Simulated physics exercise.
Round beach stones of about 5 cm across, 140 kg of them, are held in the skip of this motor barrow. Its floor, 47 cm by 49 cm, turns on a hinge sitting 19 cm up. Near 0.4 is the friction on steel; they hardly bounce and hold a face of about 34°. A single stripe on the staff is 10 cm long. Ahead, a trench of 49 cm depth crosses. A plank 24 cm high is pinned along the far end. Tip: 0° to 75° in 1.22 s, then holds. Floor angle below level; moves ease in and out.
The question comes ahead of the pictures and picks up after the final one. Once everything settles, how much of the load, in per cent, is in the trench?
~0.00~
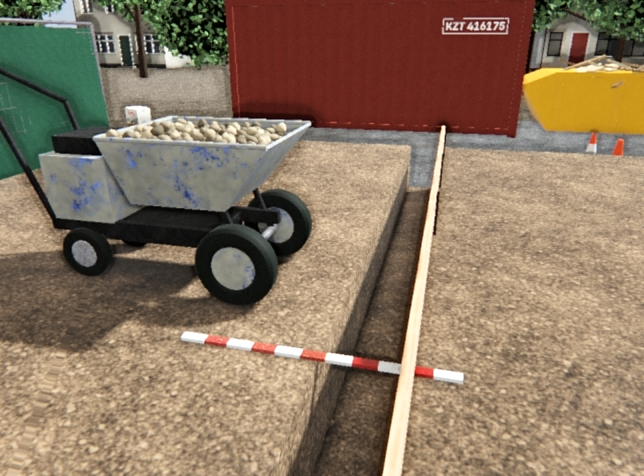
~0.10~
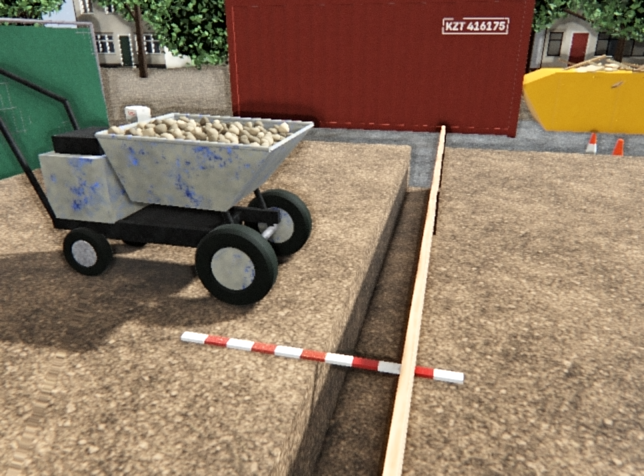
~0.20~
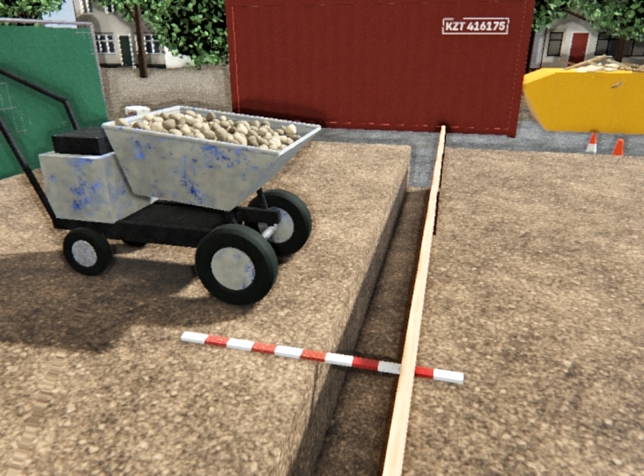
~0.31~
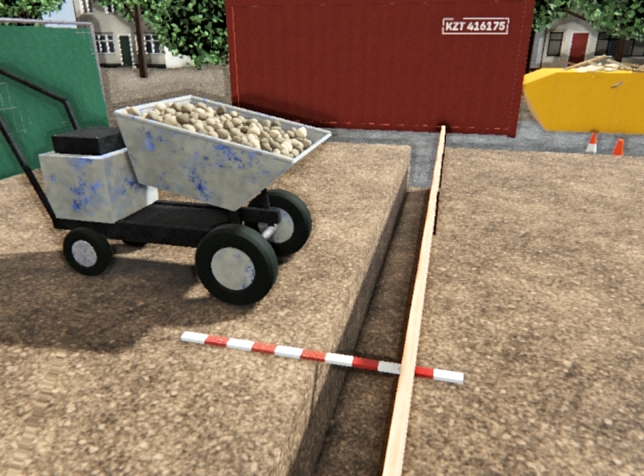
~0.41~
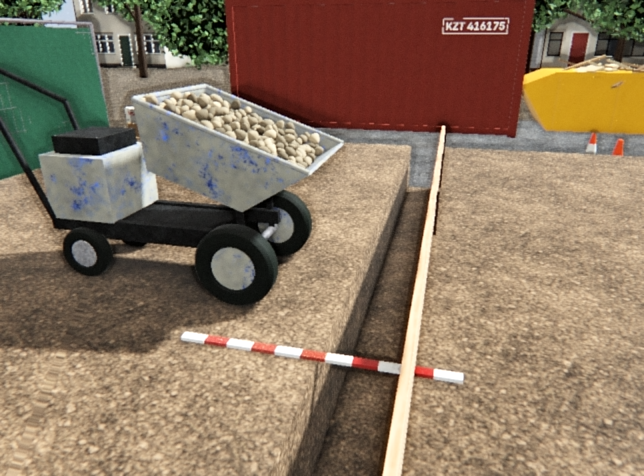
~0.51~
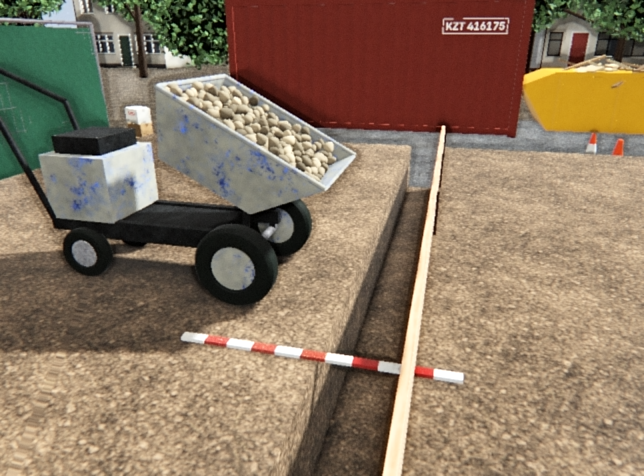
Once it settles, about 96 per cent of the load is there.
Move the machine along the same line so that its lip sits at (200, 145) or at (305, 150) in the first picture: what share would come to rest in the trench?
First place: Near 90%; second place: Near 10%.
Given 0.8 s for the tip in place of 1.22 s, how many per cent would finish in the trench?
Close to 90 per cent then.
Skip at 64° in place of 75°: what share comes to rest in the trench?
Then close to 90 per cent.
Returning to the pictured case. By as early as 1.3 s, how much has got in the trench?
Roughly 55 percent of the load.
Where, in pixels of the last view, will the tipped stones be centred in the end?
The stones end up centred near (384, 359).
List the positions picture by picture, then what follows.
The skip is at 0°, its lip at (267, 148); the top of the load is at (199, 128), in the first frame.
Lip at (270, 149), floor tilted 1°, highest stones at (191, 126); the stones move at 0.3 m/s on average, in the second frame.
Lip at (280, 154), floor tilted 6°, highest stones at (178, 119); the stones move at 0.5 m/s on average, in the third frame.
Lip at (293, 162), floor tilted 12°, highest stones at (189, 109); the stones move at 0.6 m/s on average, in the fourth frame.
Lip at (309, 174), floor tilted 20°, highest stones at (201, 100); the stones move at 0.7 m/s on average, in the fifth frame.
Lip at (325, 189), floor tilted 28°, highest stones at (221, 92); the stones move at 0.8 m/s on average, in the sixth frame.
After 0.9 s the floor is at 64°; 98 % in the skip, 2 % in the trench; the foremost stones are at (392, 241).
After 1.3 s the floor is at 75°; 42 % in the skip, 54 % in the trench, 4 % past the trench; the foremost stones are at (484, 268).
After 1.7 s the floor is at 75°; 10 % in the skip, 86 % in the trench, 4 % past the trench; the foremost stones are at (555, 293).
After 3.6 s the floor is at 75°; 0 % in the skip, 96 % in the trench, 4 % past the trench; the foremost stones are at (586, 298).
